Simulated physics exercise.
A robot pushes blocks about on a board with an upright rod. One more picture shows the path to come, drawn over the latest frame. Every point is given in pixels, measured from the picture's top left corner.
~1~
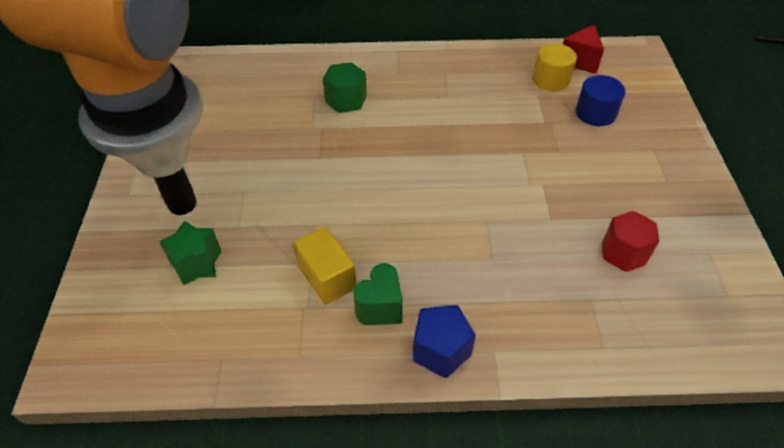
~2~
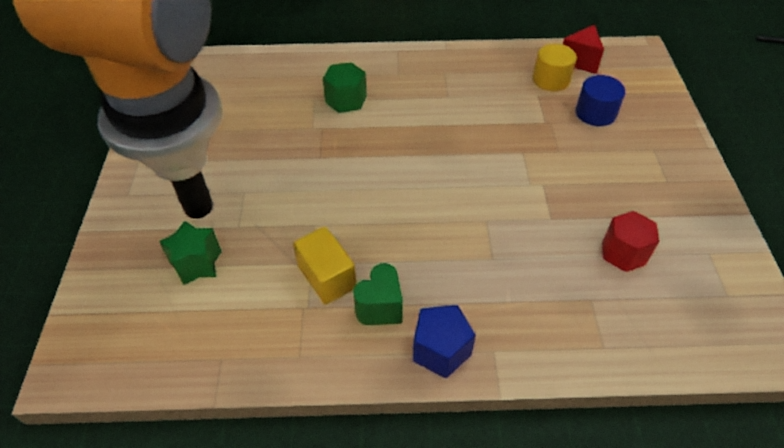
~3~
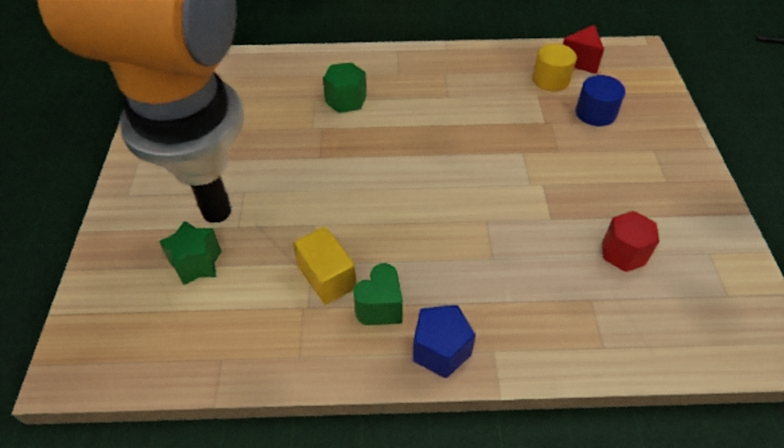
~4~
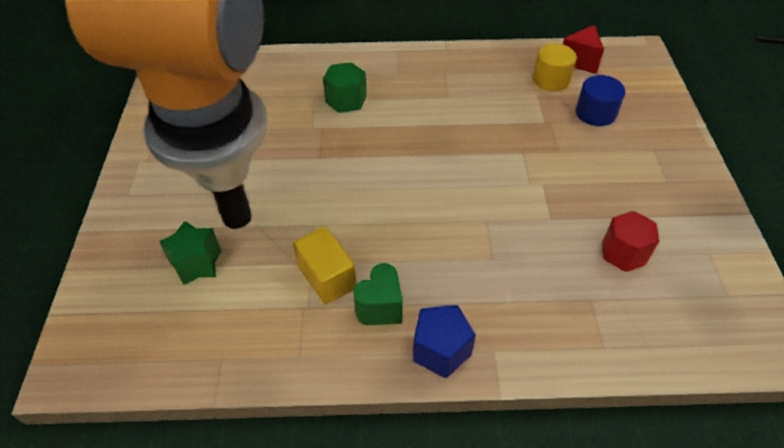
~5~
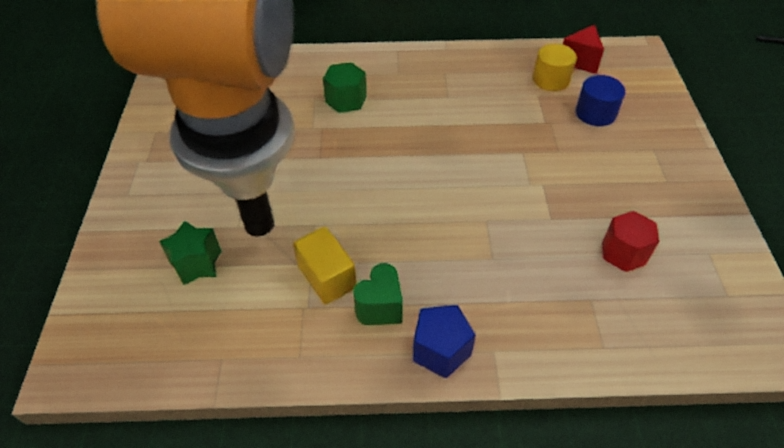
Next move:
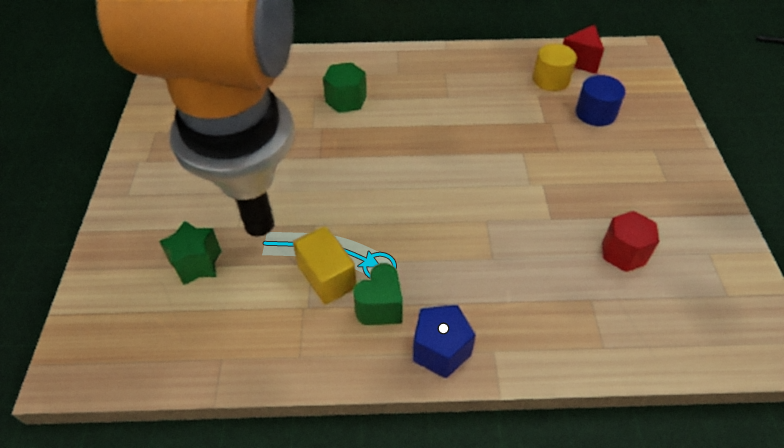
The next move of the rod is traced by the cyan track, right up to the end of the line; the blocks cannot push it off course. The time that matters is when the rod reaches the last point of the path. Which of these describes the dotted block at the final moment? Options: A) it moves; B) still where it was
Option B.
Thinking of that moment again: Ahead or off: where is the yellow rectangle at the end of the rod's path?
Beside or behind, I predict.
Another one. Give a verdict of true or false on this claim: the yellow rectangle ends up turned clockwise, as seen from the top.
My answer: True.
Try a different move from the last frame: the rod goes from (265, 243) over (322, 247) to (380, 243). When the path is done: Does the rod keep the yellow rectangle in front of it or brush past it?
No longer ahead of the rod.
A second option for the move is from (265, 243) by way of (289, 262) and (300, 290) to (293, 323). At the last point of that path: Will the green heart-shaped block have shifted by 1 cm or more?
Yes, I think so.
The drawn path runs from (265, 243) by way of (325, 246) to (380, 266); the dot is on the blue pentagonal block.
The first path, step by step. One third of the way, rod (302, 227); nothing pushed yet.
Two thirds of the way, rod (344, 234); yellow rectangle (341, 265), turned 40° clockwise.
At the end, rod (379, 249); yellow rectangle (345, 272), turned 60° clockwise; blue pentagonal block not moved.
